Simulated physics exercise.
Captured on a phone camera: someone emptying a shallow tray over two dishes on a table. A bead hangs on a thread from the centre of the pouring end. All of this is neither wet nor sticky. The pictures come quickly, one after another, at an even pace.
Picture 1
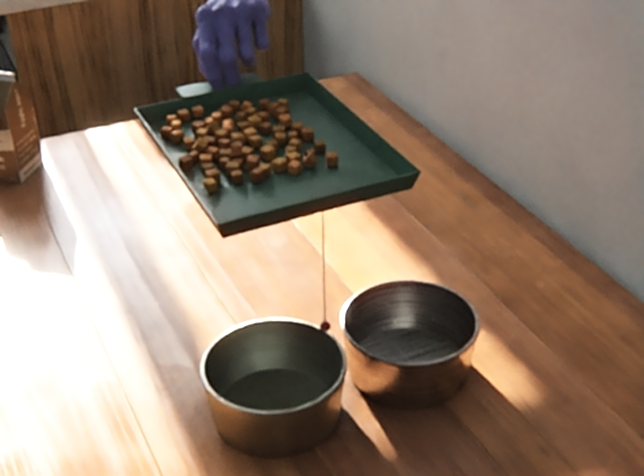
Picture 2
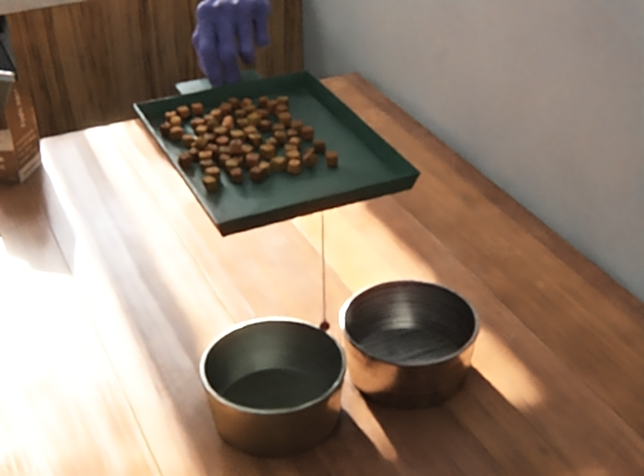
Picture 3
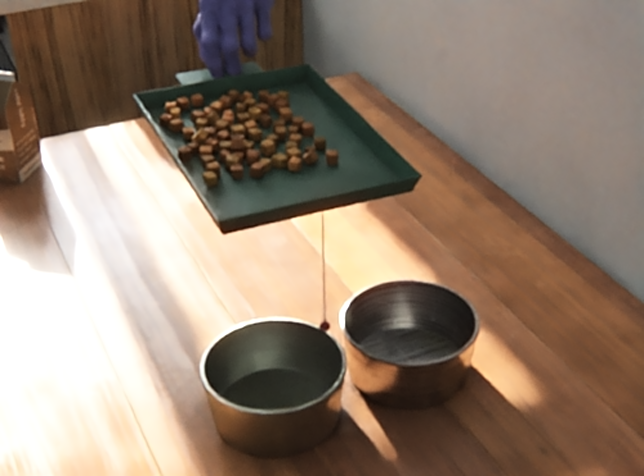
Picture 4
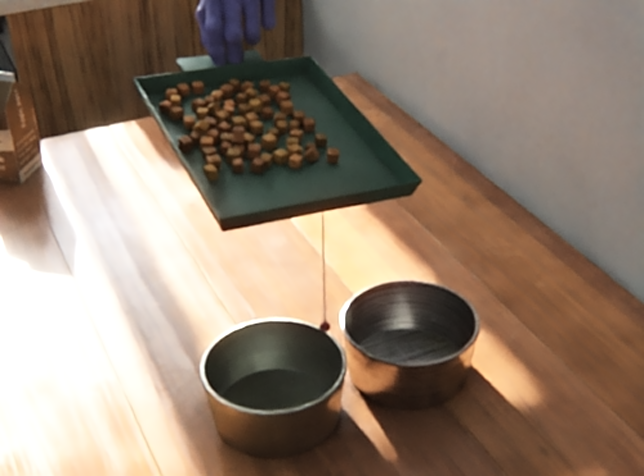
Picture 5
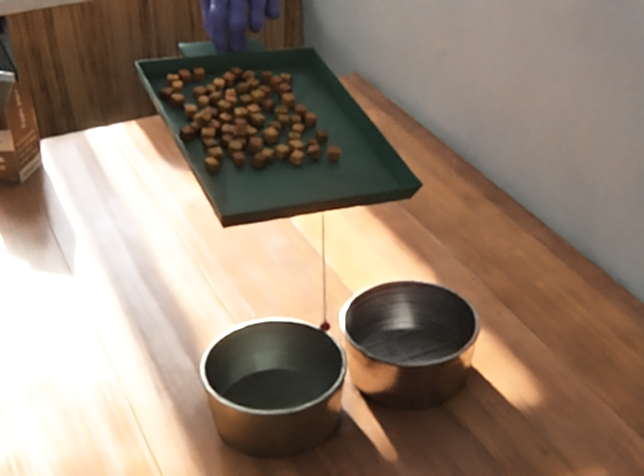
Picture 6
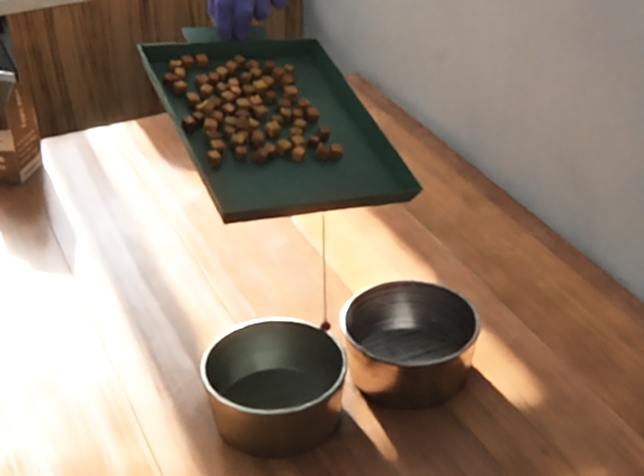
On a wooden table, a purple-gloved hand holds a green tray of small brown cubes above two round metal dishes, then gradually tilts it, its far end rising and its right front corner lowest, while a bead hangs nearly still.
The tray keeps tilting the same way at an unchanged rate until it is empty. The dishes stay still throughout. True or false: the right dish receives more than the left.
True.
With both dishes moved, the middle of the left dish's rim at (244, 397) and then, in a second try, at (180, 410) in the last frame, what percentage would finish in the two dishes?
Close to 60 %, followed by close to 20 %.
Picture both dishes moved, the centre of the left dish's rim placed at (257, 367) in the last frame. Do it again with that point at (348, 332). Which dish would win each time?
First try: The rightmost dish. Second try: The leftmost dish.
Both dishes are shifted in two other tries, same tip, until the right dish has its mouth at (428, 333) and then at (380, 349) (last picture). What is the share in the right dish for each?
Roughly 90 per cent, then roughly 60 per cent.
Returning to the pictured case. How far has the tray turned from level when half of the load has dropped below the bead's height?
Close to 110° of tilt at that moment.
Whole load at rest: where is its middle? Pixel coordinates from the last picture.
Roughly at (415, 363), give or take.
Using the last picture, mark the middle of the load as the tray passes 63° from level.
The middle of the pieces lands at roughly (364, 169).
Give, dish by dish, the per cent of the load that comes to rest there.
Final share: Left dish at 0 per cent, right dish at 100 per cent.
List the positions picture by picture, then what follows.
Corners of the pouring end at (221, 219) and (413, 170), level; middle of the load at (238, 140), brown sugar cubes; left dish at (304, 427); right dish at (444, 379); bead on its thread at (325, 326), in the first picture.
Corners of the pouring end at (221, 218) and (413, 171), level; middle of the load at (238, 138), in the second picture.
Corners of the pouring end at (222, 216) and (413, 173), tipped barely, lowest at the right corner; middle of the load at (238, 132), in the third picture.
Corners of the pouring end at (224, 214) and (414, 178), tipped a little, lowest at the right corner; middle of the load at (239, 124), in the fourth picture.
Corners of the pouring end at (226, 211) and (415, 182), tipped a little, lowest at the right corner; middle of the load at (240, 115), in the fifth picture.
Corners of the pouring end at (228, 208) and (416, 186), tipped clearly, lowest at the right corner; middle of the load at (243, 106); left dish at (304, 427); right dish at (444, 379), in the sixth picture.
Soon, tray tipped steeply; nearly all on the tray; a stray few in the right dish; a stray few in the air.
A while on, tray tipped past a quarter turn; about a quarter on the tray; about half in the right dish; a stray few outside both; about a quarter in the air.
Towards the end, tray tipped past a quarter turn; nearly all in the right dish; a small part outside both.
Finally, tray tipped past a quarter turn; none in the left dish; nearly all in the right dish; a small part outside both.
